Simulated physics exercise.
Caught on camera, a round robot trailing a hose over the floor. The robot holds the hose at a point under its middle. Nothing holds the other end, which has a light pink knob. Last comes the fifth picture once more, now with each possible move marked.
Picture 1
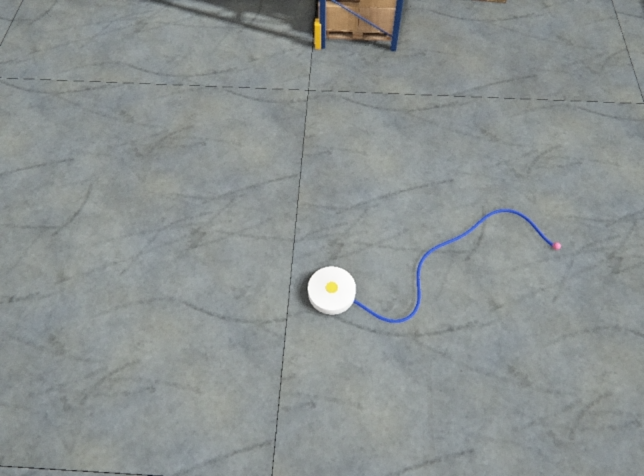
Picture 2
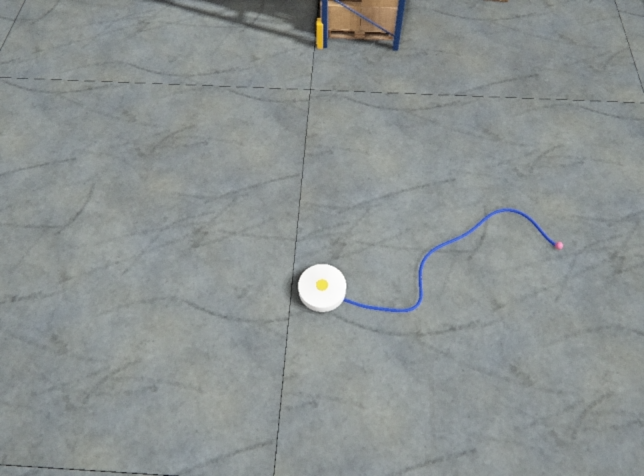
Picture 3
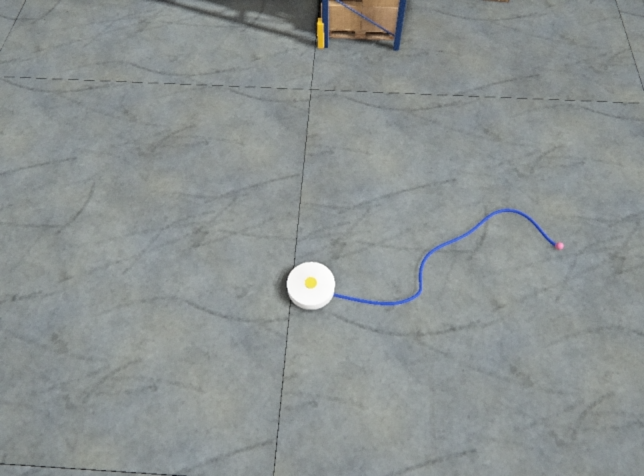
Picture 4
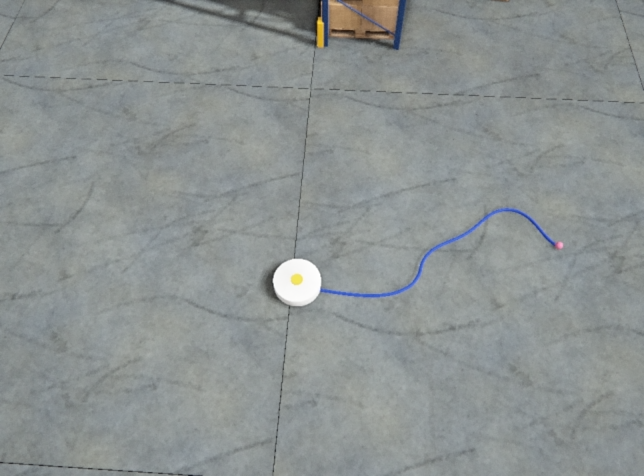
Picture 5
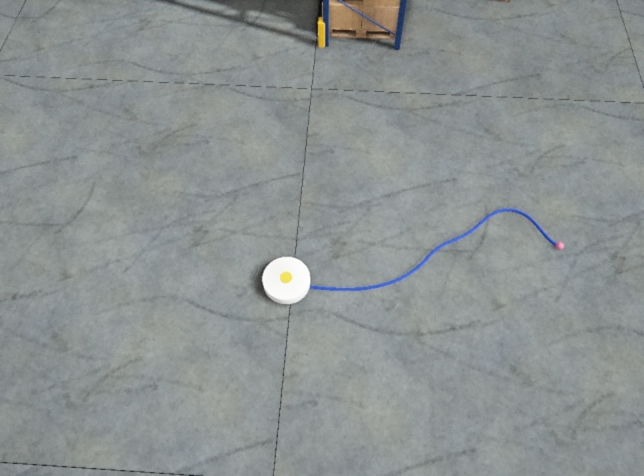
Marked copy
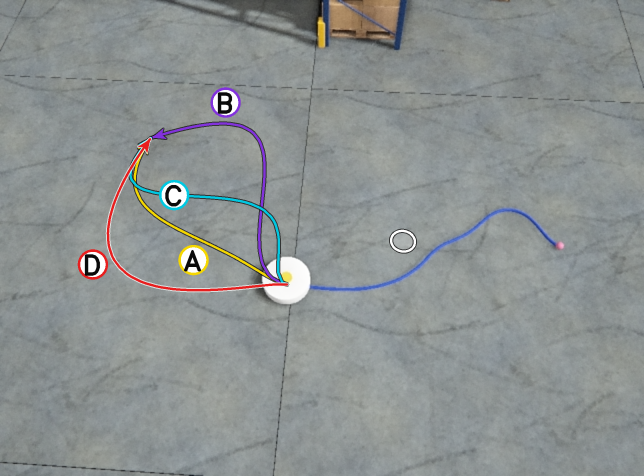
A round white robot sliding slowly left across a grey floor, drawing the near curve of its trailing blue hose straighter.
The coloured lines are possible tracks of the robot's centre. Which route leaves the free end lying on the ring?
Line A does it.
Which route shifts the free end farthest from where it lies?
D.
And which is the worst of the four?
That is B.
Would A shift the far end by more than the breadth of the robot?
Yes.
On the copy, A from (287, 285) via (176, 228) to (149, 140); B from (287, 285) via (264, 159) to (152, 137); C from (287, 285) via (210, 197) to (151, 138); D from (287, 285) via (120, 268) to (150, 139); the ring at (403, 241).
On A. First, robot (200, 236), middle of the hose (362, 249), free end (517, 235).
Then, robot (134, 185), middle of the hose (278, 231), free end (433, 240).
Finally, robot (149, 133), middle of the hose (253, 216), free end (404, 240); the free end is on the ring.
By contrast, B leaves the free end at (426, 211); C leaves the free end at (413, 223); D leaves the free end at (382, 255).
